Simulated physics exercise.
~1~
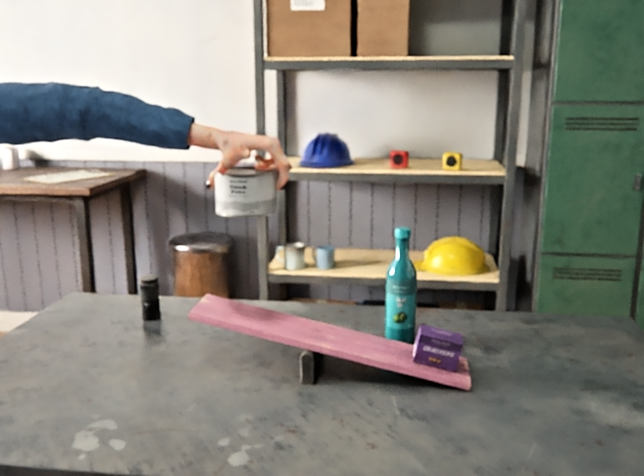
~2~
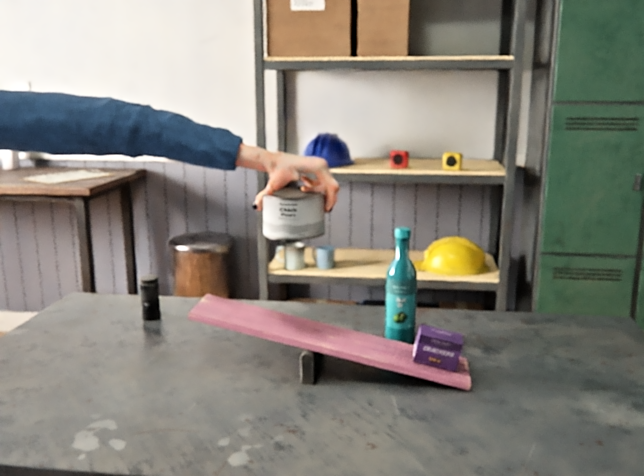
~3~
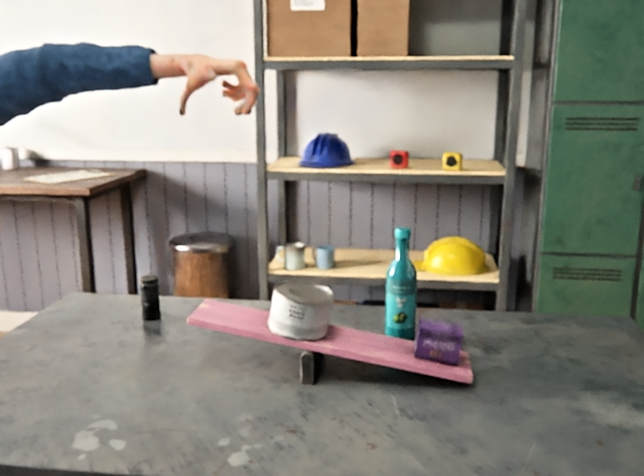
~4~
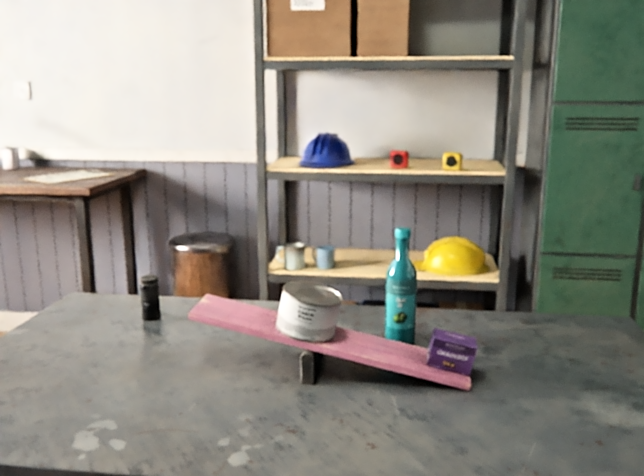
White tub lowered by a hand and dropped onto a tilted pink plank, jolting a purple packet, the right end staying low.
